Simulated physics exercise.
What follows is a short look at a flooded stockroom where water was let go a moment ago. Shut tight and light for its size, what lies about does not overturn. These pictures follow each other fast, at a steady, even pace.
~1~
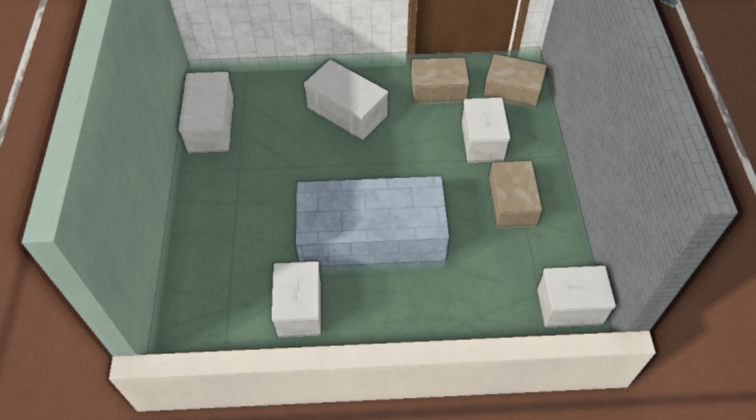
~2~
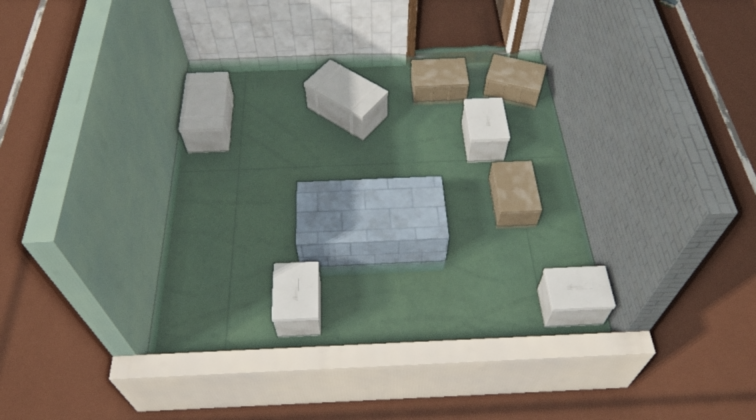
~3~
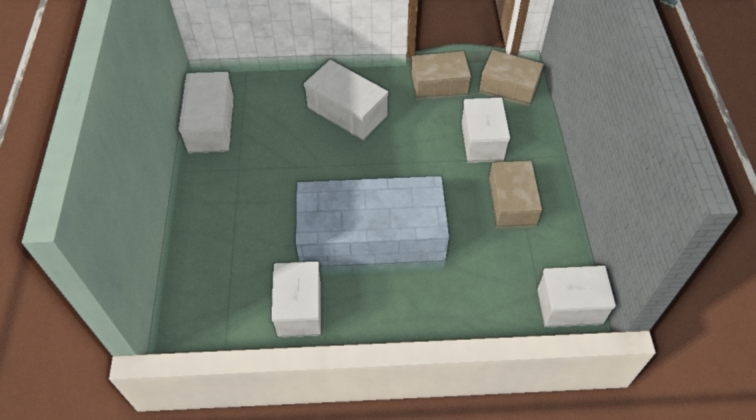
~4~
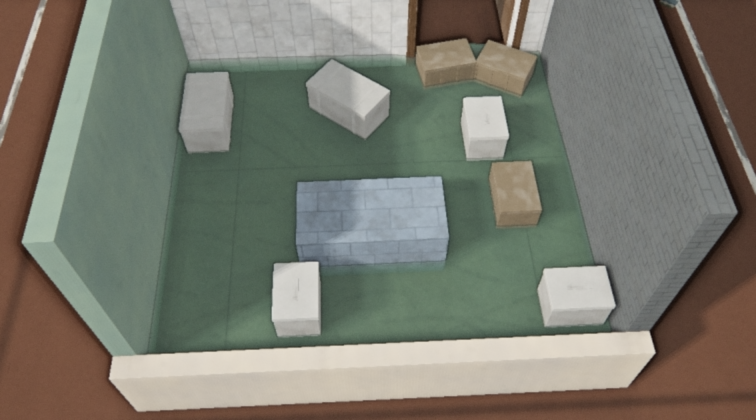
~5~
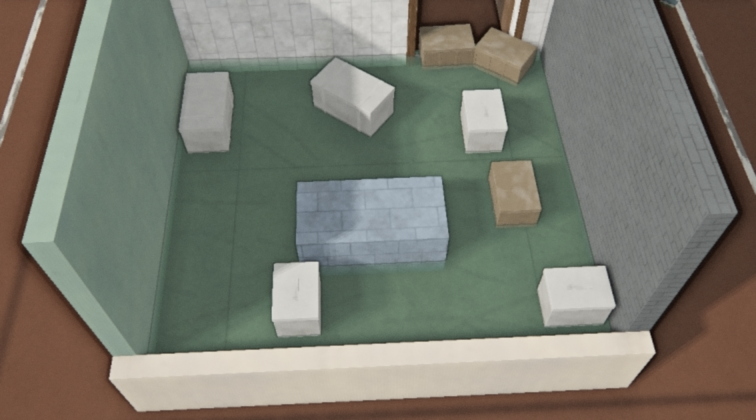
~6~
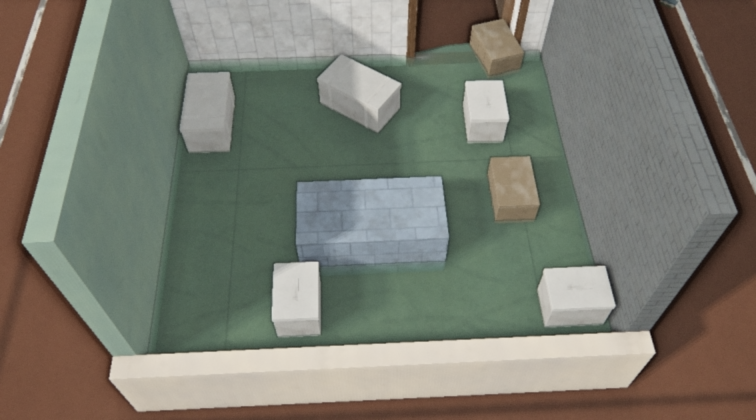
In the video, the brown door in the back wall of a green-floored room disappears from the doorway, then two tan blocks shift toward the opening and one passes out of view, while a few other blocks drift slightly.
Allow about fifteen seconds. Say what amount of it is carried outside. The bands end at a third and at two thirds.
By the look of it, the outflow takes one third to two thirds of the stuff.
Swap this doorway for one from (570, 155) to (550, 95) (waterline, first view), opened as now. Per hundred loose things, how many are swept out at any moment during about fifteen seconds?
Around 60 in a hundred.
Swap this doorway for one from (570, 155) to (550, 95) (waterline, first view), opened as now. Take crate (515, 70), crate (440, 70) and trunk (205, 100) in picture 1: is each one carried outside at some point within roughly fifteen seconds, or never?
Taking them as listed: Exits, exits, never leaves.
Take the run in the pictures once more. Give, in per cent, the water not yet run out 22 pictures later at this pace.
Close to 62 per cent, I think.
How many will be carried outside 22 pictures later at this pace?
The number works out to 5.
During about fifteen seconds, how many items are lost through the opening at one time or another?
5 in total.
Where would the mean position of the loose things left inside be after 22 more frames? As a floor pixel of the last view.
Mean position: Approx. (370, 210) px.
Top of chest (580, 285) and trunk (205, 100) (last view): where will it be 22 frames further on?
(558, 215) and (261, 74), roughly.
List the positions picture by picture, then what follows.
The first picture shows a crate at (517, 72) floats; a chest at (487, 118), afloat; 0 of 8 have shifted.
The second picture shows a crate at (517, 72) floats; a chest at (487, 118), afloat; 0 of 8 have shifted.
The third picture shows a crate at (513, 69) floats, close to its start; a chest at (487, 118) floats; 2 of 8 have shifted.
The fourth picture shows a crate at (507, 59) floats, close to its start; a chest at (486, 116), afloat, close to its start; 2 of 8 have shifted.
The fifth picture shows a crate at (506, 47) floats, a stride from its start; a chest at (485, 109) floats, close to its start; 4 of 8 have shifted.
The sixth picture shows a crate at (498, 39), afloat, a stride from its start; a chest at (487, 100) floats, close to its start; 5 of 8 have shifted.
A moment on, 2 of 8 are out; 6 afloat.
Next, 4 of 8 are out; 4 afloat.
Later, 5 of 8 are out; 3 afloat.
In the end, 5 of 8 are out; 3 afloat.
